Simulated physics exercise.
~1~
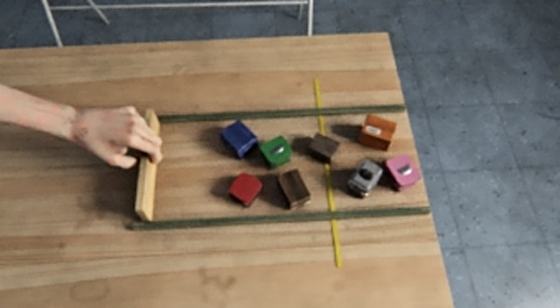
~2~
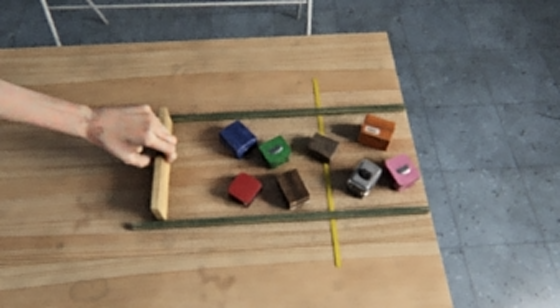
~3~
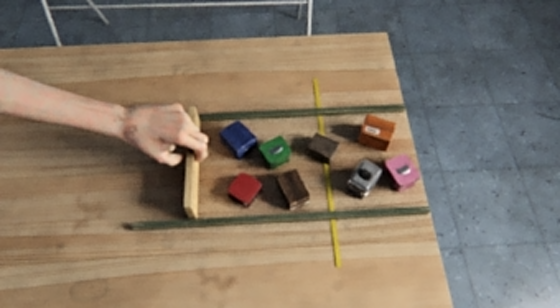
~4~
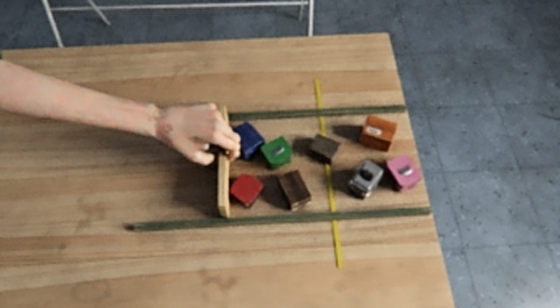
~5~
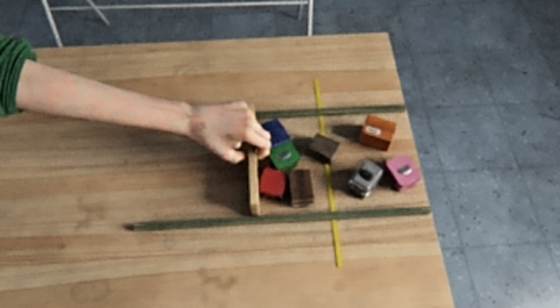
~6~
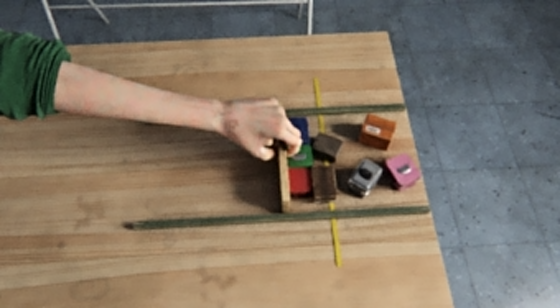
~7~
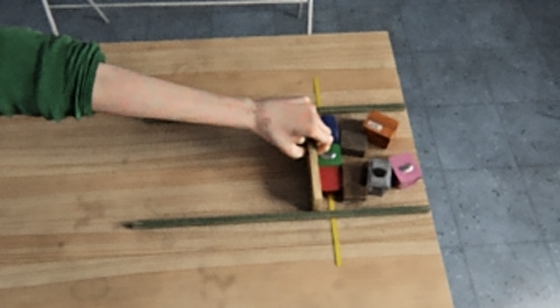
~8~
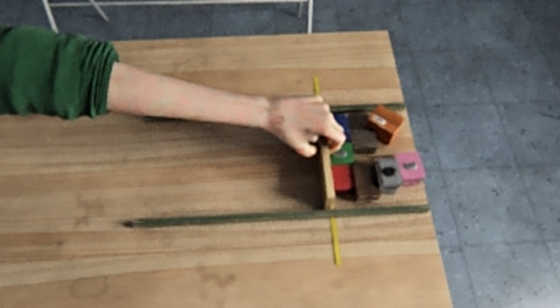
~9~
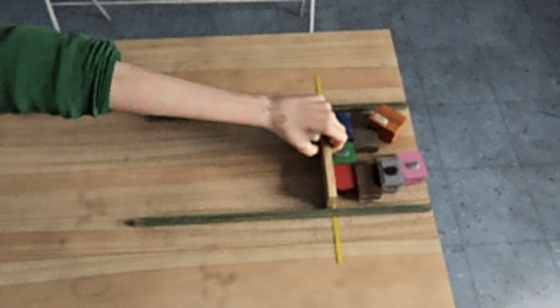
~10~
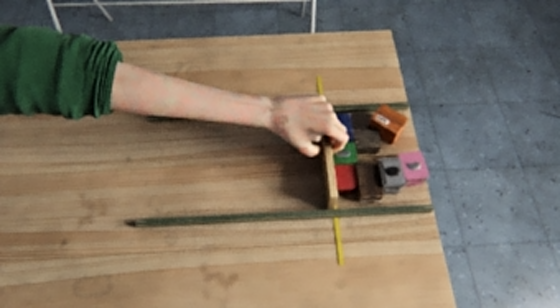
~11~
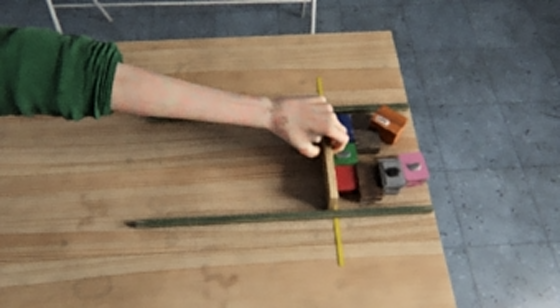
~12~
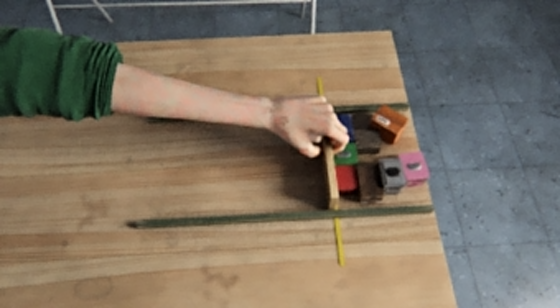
A wooden board, pushed by a hand, slid right across a table between two dark strips, gathering small colorful boxes and shoving them together toward the edge. It stopped at the yellow tape line, with the boxes bunched up and none fallen off.
